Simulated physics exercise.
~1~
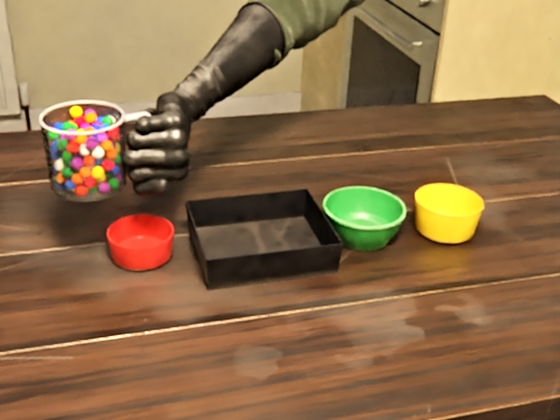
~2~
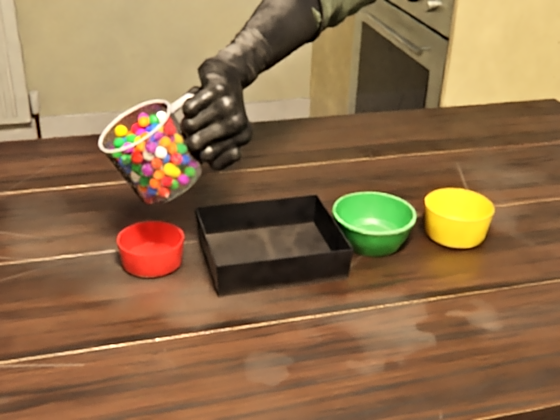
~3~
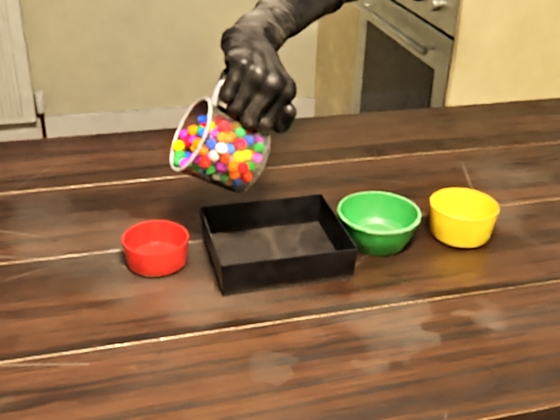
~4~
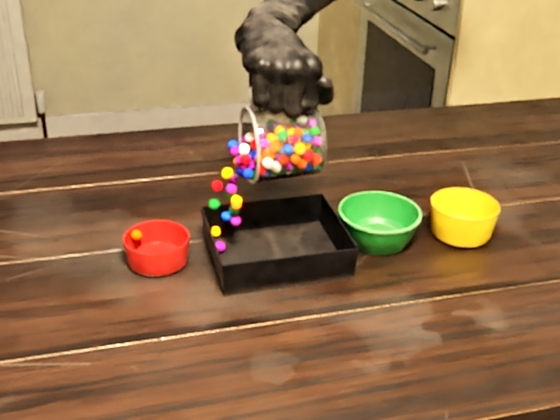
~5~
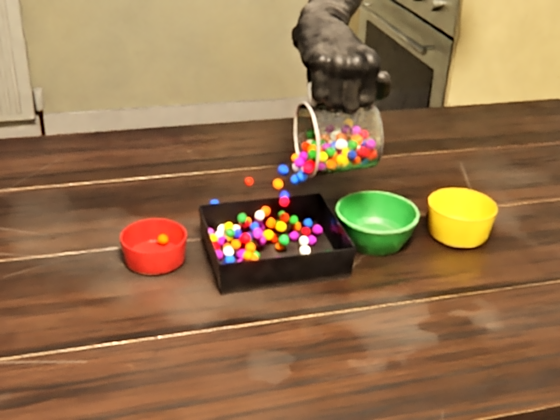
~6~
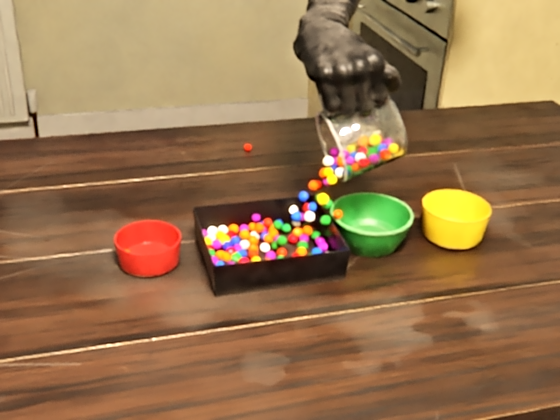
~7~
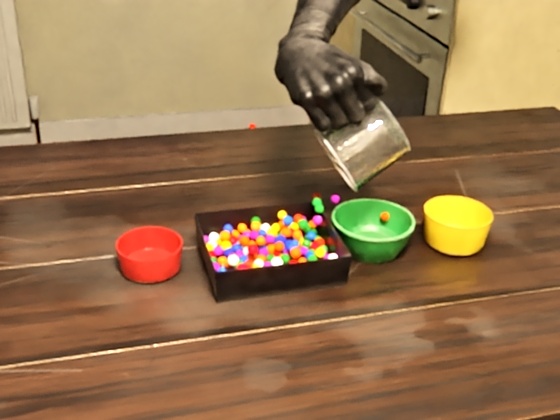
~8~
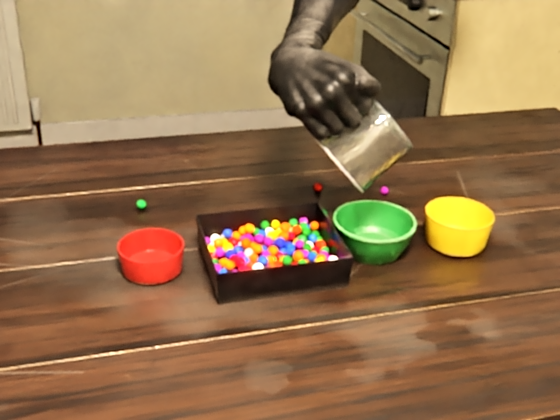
To begin with, a black-gloved hand holds a clear cup of small, colourful balls above a wooden table, near a red dish, a black tin, a green bowl and a yellow dish. The hand carries the cup to the right, tipping it steadily onto its side. Balls spill from its rim into the left part of the tin, with one appearing at the red dish. As the cup moves further right, the stream continues and the tin fills. The hand then tips the cup mouth-down until it looks empty. Most balls end in the tin, with a few outside, while the dishes and bowl look empty.
